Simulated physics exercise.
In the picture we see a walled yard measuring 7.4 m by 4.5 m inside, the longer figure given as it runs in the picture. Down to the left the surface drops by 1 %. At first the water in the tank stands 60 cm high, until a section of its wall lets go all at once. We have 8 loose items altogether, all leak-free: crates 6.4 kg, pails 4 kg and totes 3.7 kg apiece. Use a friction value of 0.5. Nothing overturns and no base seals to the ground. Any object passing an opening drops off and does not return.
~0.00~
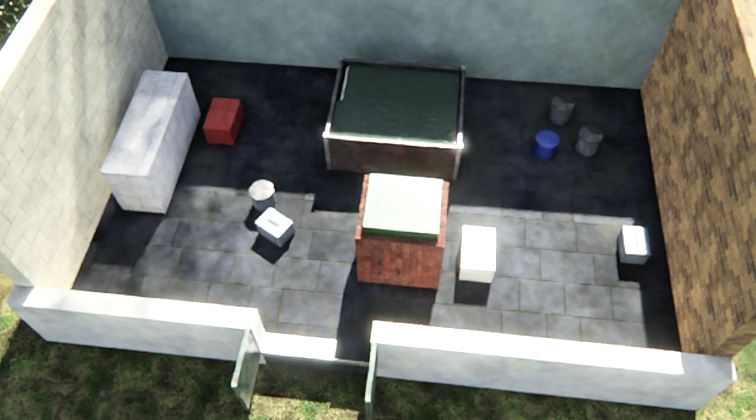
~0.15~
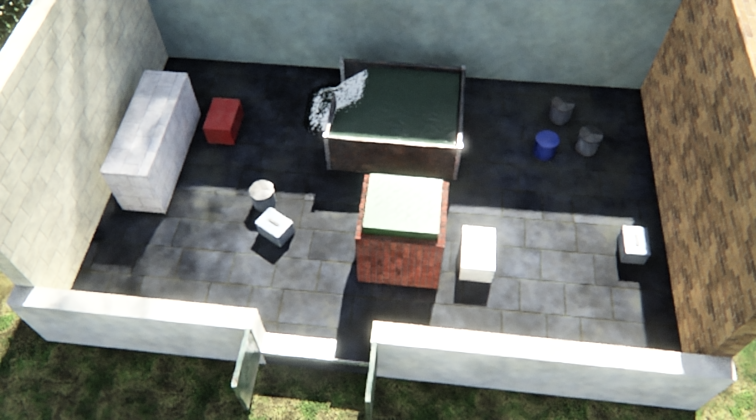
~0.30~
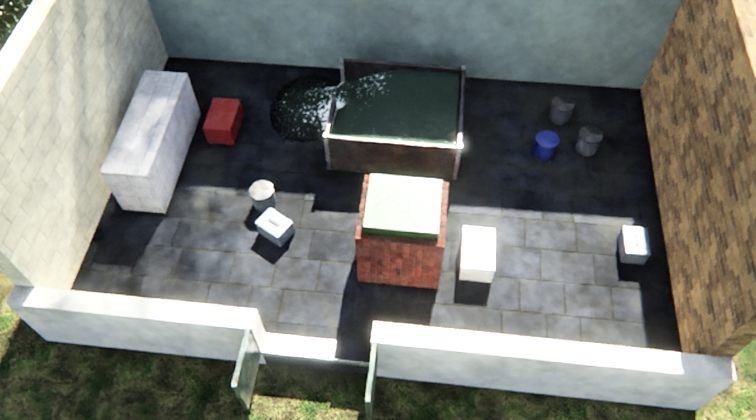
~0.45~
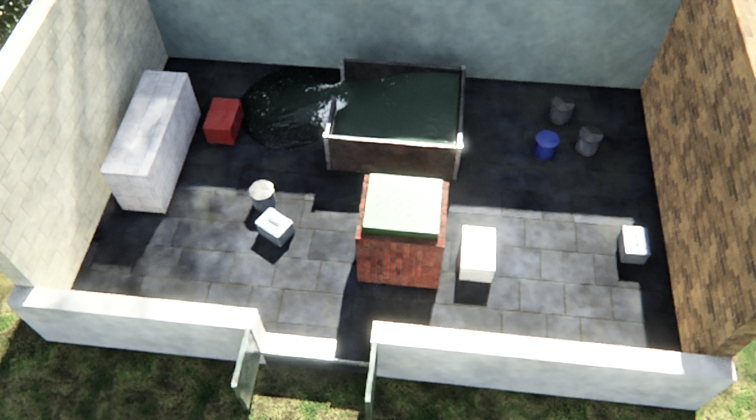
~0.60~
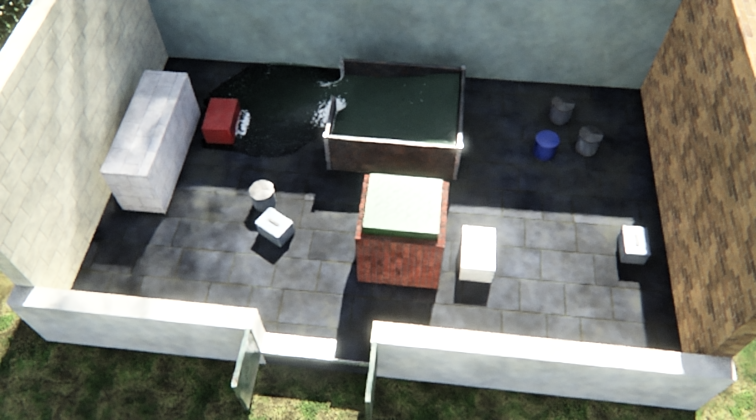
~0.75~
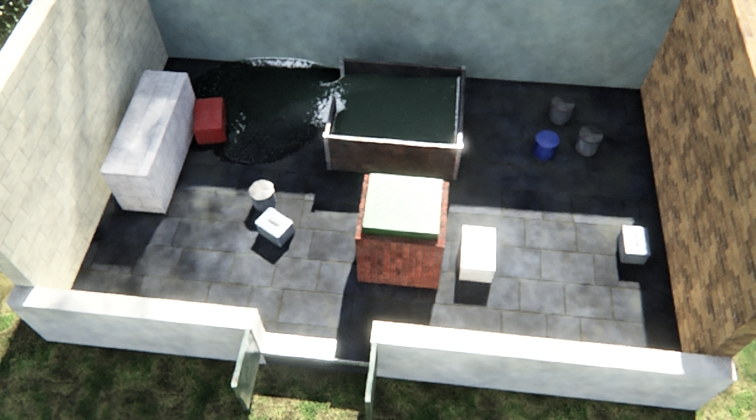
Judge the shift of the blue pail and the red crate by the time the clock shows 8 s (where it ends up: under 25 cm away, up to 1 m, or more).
First the blue pail: It is hardly displaced; then the red crate: It is displaced a long way.
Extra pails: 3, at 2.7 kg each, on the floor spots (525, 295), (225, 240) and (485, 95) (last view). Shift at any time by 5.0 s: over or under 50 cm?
Taking them in order: Not far enough, far enough and not far enough.
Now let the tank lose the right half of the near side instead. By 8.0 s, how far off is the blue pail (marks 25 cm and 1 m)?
In that case the blue pail barely shifts.
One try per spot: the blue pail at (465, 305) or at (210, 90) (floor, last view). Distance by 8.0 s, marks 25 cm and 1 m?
One try each gives this: It goes a little way, then it wanders off a long way.
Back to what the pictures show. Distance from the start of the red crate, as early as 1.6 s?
I'd guess some 30 cm by then.
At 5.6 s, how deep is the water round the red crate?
The depth there is around 13 cm.
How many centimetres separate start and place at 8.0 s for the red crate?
About 350 cm.
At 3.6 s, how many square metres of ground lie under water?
Roughly 14 m2.
After 1.6 s the blue pail is near (548, 139), 0.0 m from its start, aground; the red crate is near (201, 116), 0.3 m from its start, afloat; 0 of 8 are out; 1 afloat.
After 3.6 s the blue pail is near (548, 139), 0.0 m from its start, aground; the red crate is near (185, 175), 1.2 m from its start, afloat; 0 of 8 are out; 1 afloat.
After 5.6 s the blue pail is near (548, 139), 0.0 m from its start, aground; the red crate is near (181, 285), 2.8 m from its start, afloat; 0 of 8 are out; 1 afloat.
After 8.0 s the blue pail is near (548, 139), 0.0 m from its start, aground; the red crate is near (344, 295), 3.4 m from its start, afloat; 0 of 8 are out; 2 afloat.
